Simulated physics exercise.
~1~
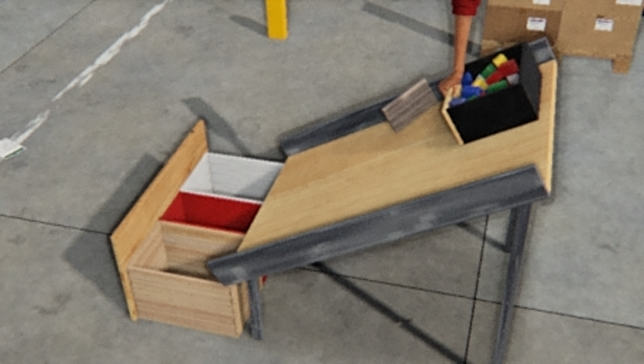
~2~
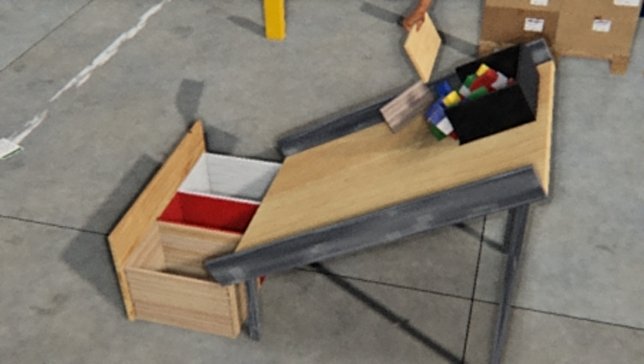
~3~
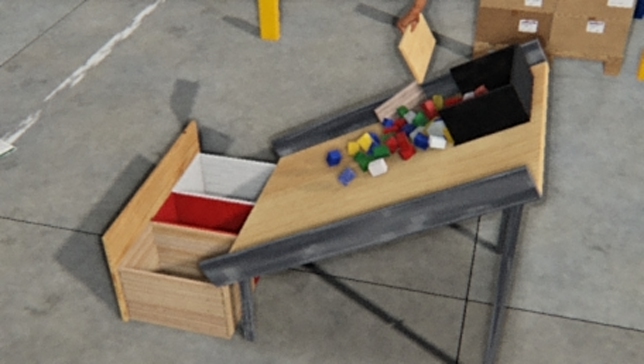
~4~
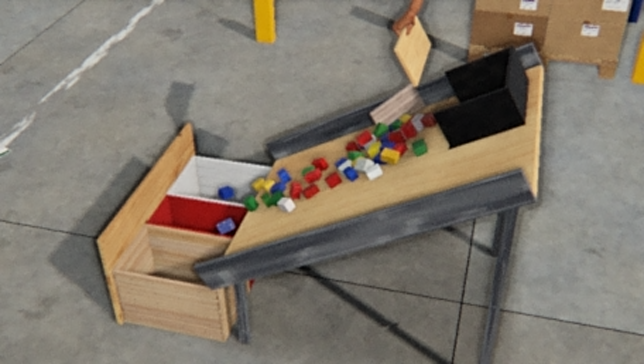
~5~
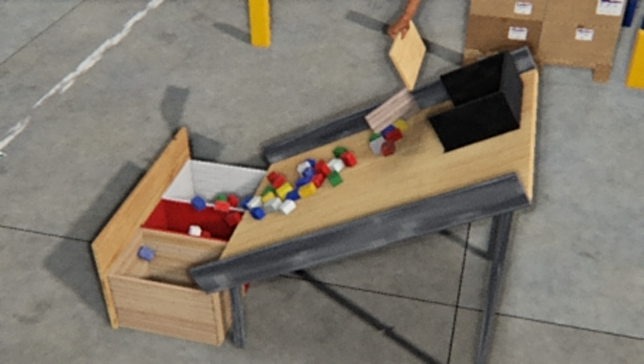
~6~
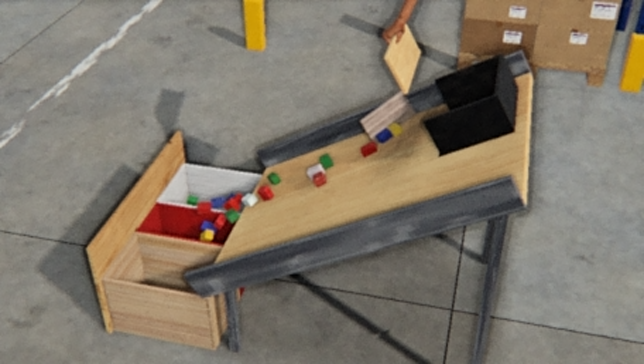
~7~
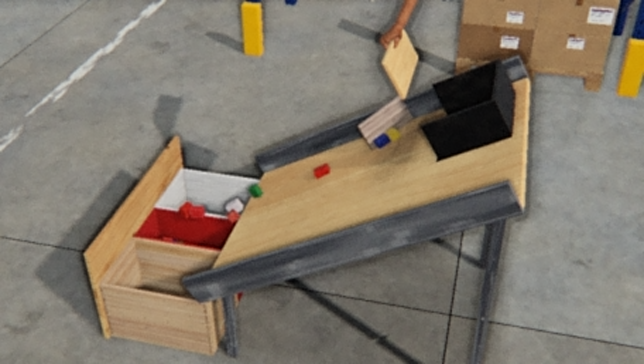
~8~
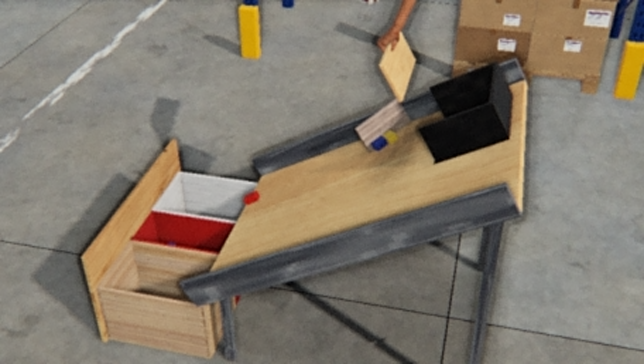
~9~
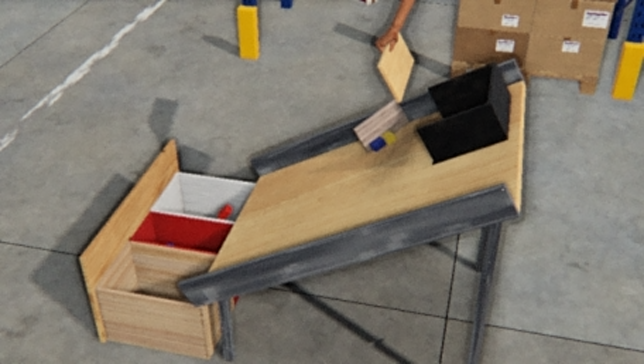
Small toy bricks in red, blue, yellow, green and white sit in a black pen atop a sloping wooden table, seen from above on a grey warehouse floor. A hand lifts a wooden gate up and to the left, and the bricks spill out past an angled board. They tumble down the slope to the left in a loose stream, dropping mostly into the red tote and the white bin, while a blue one lands in the wooden tub. A last red brick rolls off the lower edge, leaving a blue and a yellow brick resting against the board.
